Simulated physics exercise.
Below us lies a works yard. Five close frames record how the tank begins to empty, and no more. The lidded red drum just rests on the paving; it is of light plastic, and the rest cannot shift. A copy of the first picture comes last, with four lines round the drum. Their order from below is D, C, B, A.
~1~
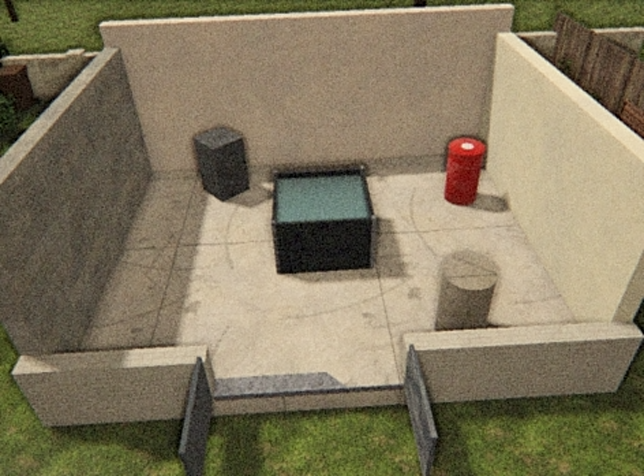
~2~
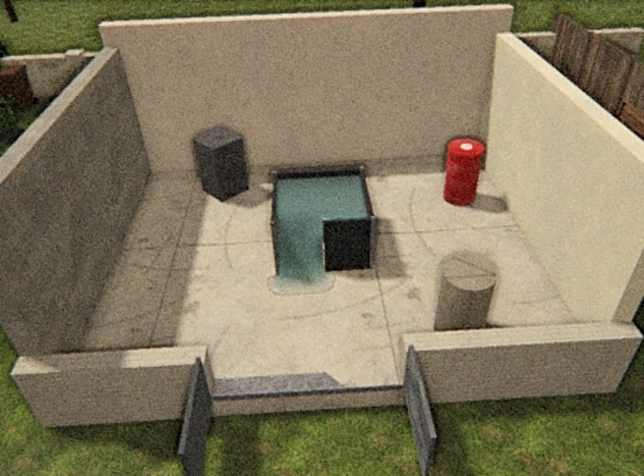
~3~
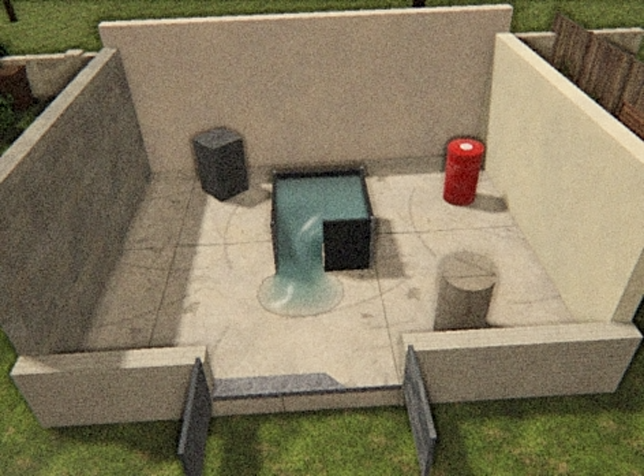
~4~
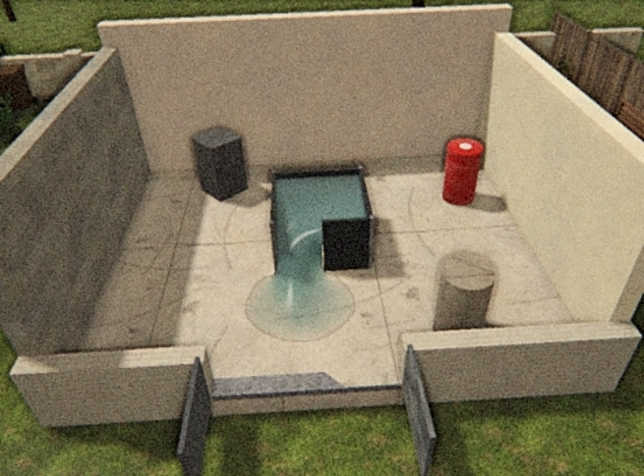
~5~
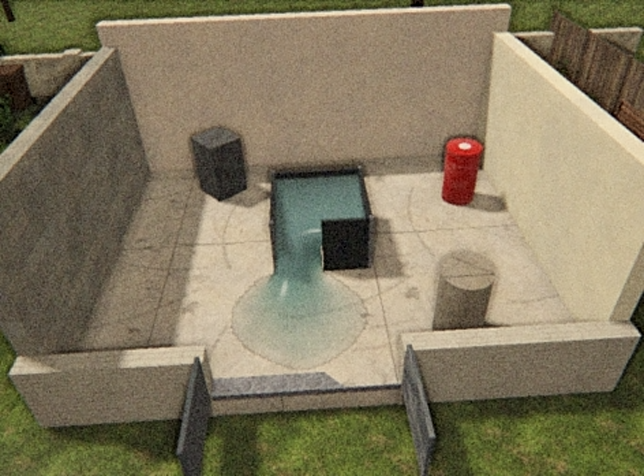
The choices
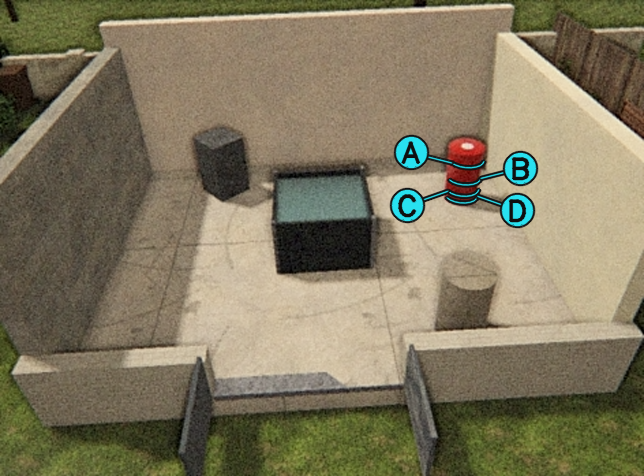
We see a walled yard with a dark tank of blue-green water, a red drum and an open gate; part of the tank's front opens, and water pours out, spreading across the pale ground in a widening round puddle.
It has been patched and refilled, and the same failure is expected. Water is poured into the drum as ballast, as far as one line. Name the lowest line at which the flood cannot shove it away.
That is line D.
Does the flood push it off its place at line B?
No, that is safe.
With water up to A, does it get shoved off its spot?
No, that is safe.
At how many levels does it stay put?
All four.
On the marked copy, A at (471, 167); B at (468, 184); C at (466, 196); D at (465, 202); from the bottom up D, C, B, A.
For line A, it does not move.
For line B, it does not move.
For line C, it does not move.
For line D, it does not move.
